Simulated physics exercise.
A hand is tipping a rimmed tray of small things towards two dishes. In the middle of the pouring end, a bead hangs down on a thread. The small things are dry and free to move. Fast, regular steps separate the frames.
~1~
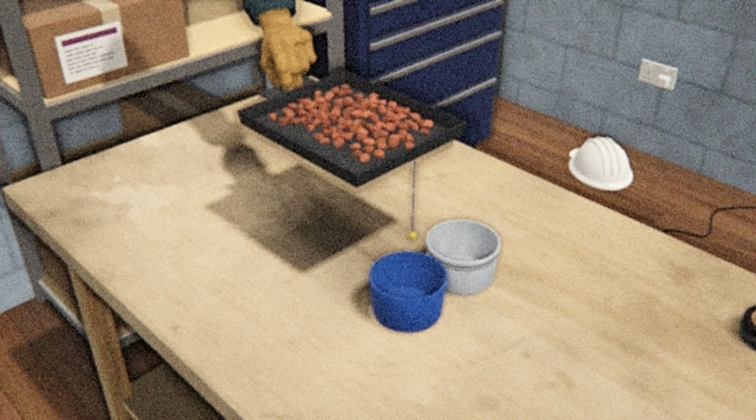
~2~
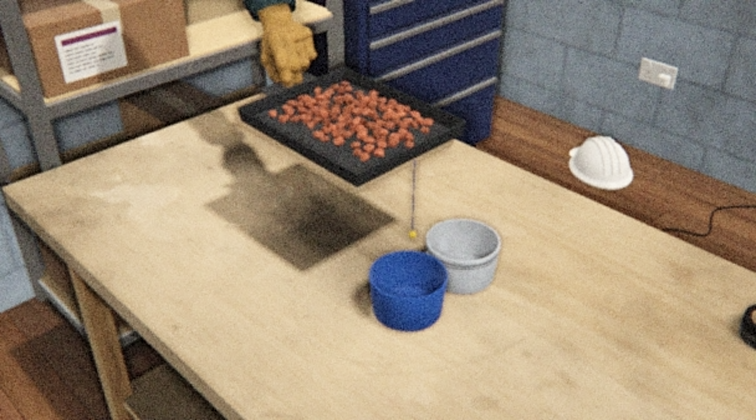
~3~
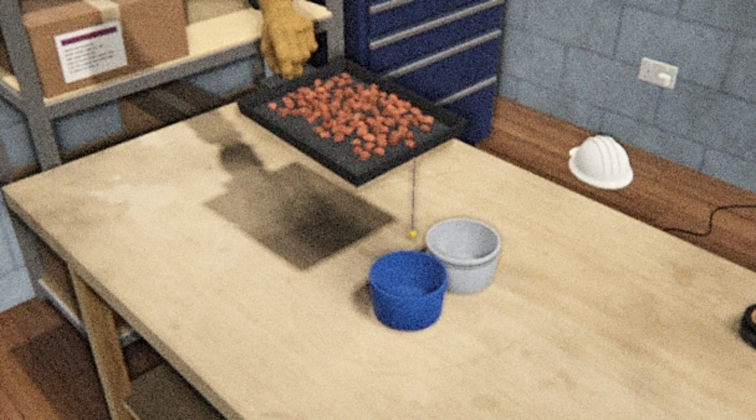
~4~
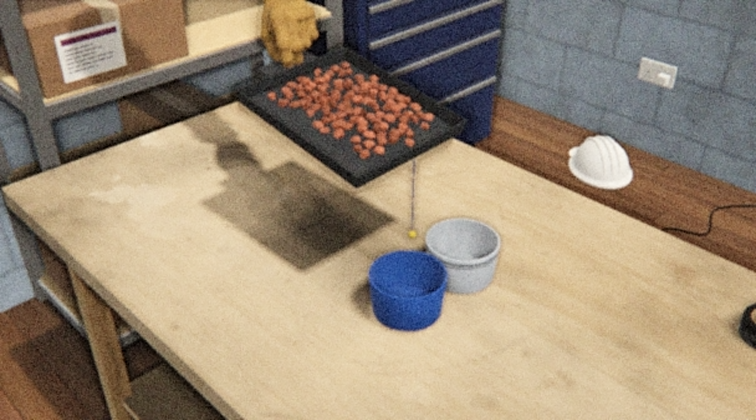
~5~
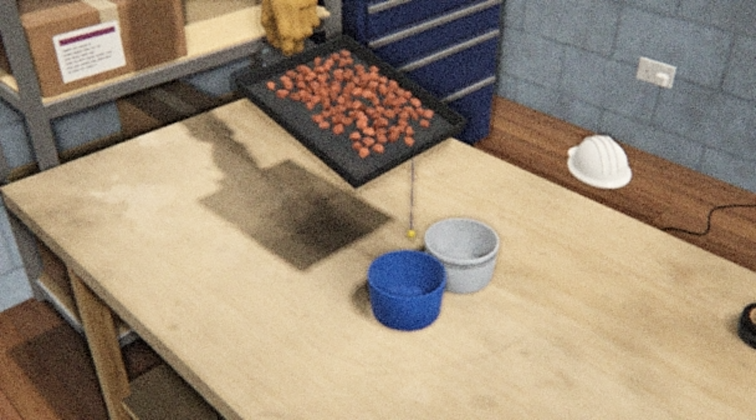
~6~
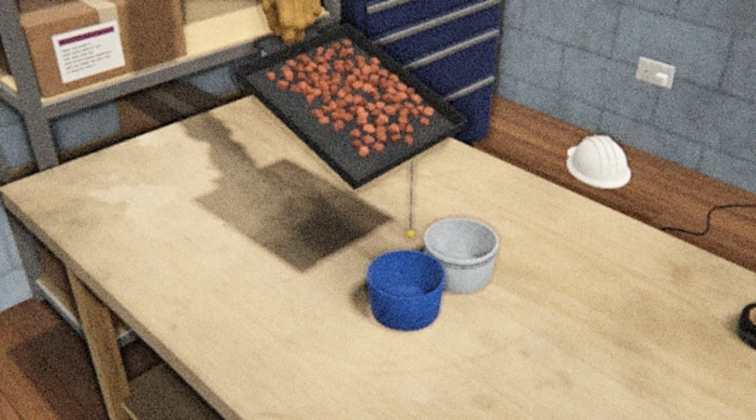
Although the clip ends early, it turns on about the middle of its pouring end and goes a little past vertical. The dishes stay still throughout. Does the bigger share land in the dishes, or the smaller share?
The bigger share lands in them.
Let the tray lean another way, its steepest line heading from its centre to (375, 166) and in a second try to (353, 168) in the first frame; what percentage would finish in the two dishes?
I'd expect around 50 in a hundred first and around 20 in a hundred second.
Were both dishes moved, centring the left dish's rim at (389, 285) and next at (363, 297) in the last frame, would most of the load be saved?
At place one in excess of half; at place two in excess of half.
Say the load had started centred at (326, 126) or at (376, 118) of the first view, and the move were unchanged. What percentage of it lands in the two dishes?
Some 70 and then some 80 per cent.
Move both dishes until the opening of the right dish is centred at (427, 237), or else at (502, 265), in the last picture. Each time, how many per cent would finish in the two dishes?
Respectively 30 % and 20 %.
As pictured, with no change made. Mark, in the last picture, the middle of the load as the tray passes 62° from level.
Load centre: Approx. (401, 146).
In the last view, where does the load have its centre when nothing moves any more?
About pixel (412, 308).
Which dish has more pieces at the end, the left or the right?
Well, that is left of the pair.
Shortly afterwards, tray tipped steeply; all but a few on the tray; a little in the air.
Next, tray tipped past a quarter turn; near a third on the tray; near a third in the left dish; a little in the right dish; near a quarter outside both; a little in the air.
Some moments later, tray tipped past a quarter turn; near half in the left dish; near a quarter in the right dish; near a quarter outside both.
In the end, tray tipped past a quarter turn; near half in the left dish; near a quarter in the right dish; near a quarter outside both.
